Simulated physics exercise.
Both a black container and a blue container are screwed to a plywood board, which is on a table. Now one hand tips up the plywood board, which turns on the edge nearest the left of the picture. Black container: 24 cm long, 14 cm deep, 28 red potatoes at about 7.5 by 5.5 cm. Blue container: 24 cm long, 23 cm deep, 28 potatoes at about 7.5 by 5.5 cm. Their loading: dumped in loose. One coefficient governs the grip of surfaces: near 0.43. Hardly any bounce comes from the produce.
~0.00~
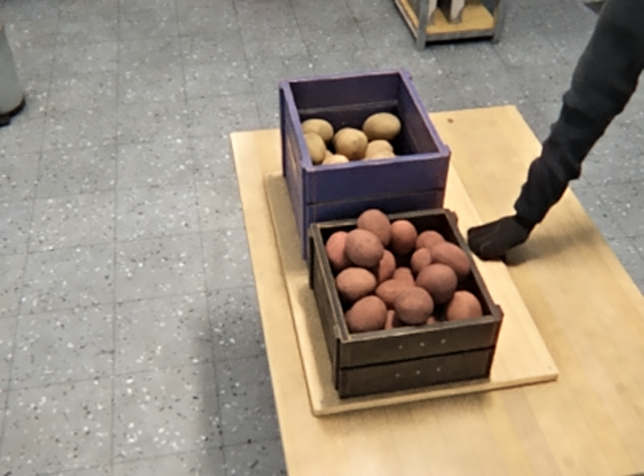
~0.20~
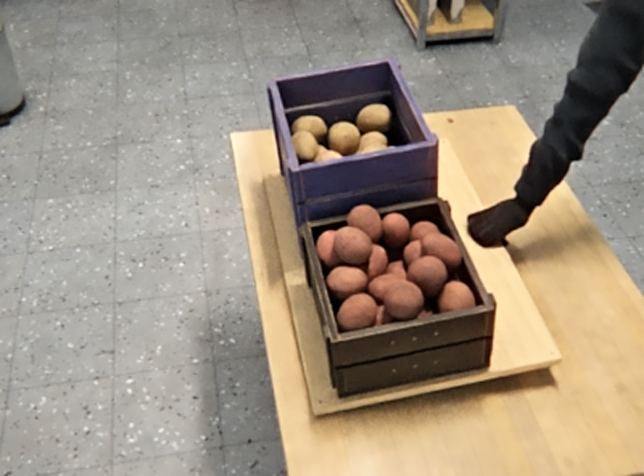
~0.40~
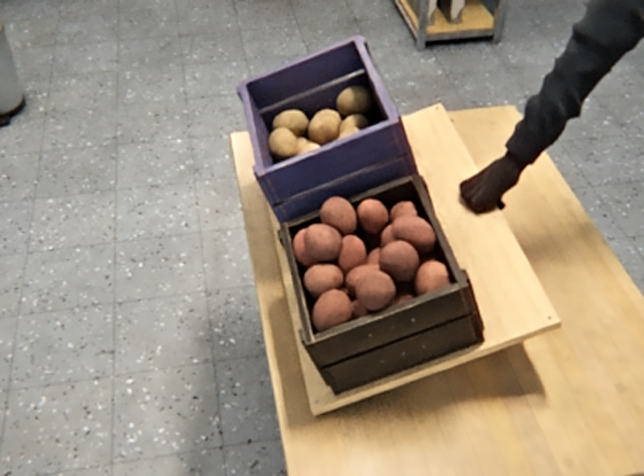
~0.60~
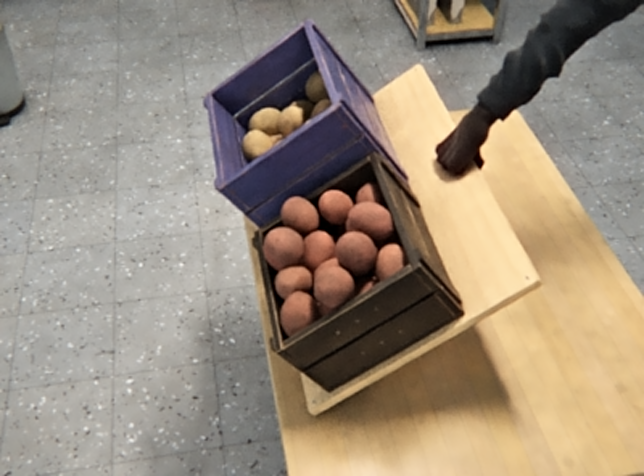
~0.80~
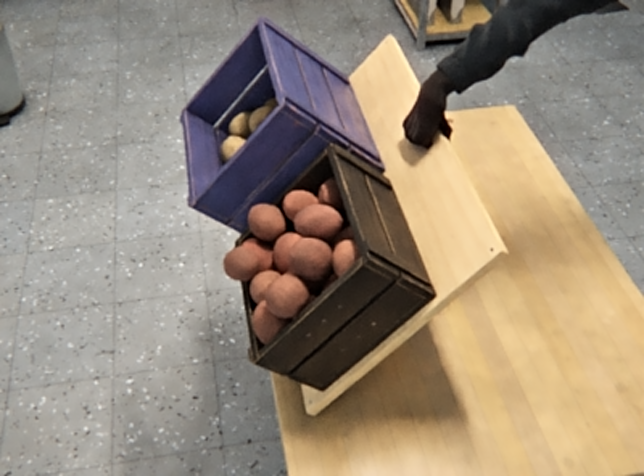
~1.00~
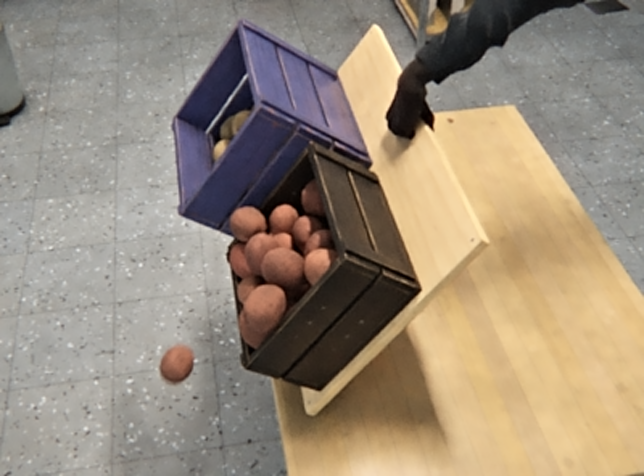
The footage shows a black container of red potatoes and a blue one of tan produce on a plywood board; a dark-gloved hand lifts the board's right side, tilting both leftward, and one red potato tumbles out.
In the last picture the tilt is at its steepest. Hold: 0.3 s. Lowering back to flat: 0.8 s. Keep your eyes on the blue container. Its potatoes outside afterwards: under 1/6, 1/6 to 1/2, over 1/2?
Under 1/6.
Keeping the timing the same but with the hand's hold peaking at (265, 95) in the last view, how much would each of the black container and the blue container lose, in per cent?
Black container 70%, blue container 50%.
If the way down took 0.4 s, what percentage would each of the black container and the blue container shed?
Then the black container sheds 10 %, while the blue container sheds 0 %.
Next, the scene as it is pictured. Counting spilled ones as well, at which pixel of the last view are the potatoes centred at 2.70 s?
I'd put it close to (349, 178).
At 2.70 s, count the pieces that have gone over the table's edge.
Piece count: Some 4.
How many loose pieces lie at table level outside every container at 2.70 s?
About 0 of them.
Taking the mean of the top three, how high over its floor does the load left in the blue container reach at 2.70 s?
About 20 cm.
After 1.27 s, tilt 54°; black container 25 in, 3 out and blue container 28 in, 0 out.
After 1.61 s, tilt 36°; black container 24 in, 4 out and blue container 28 in, 0 out.
After 2.09 s, tilt 0°; black container 24 in, 4 out and blue container 28 in, 0 out.
Outcome (at 2.70 s), black container 24 in, 4 out and blue container 28 in, 0 out. Asked share, 0 of 28, 0 per cent.
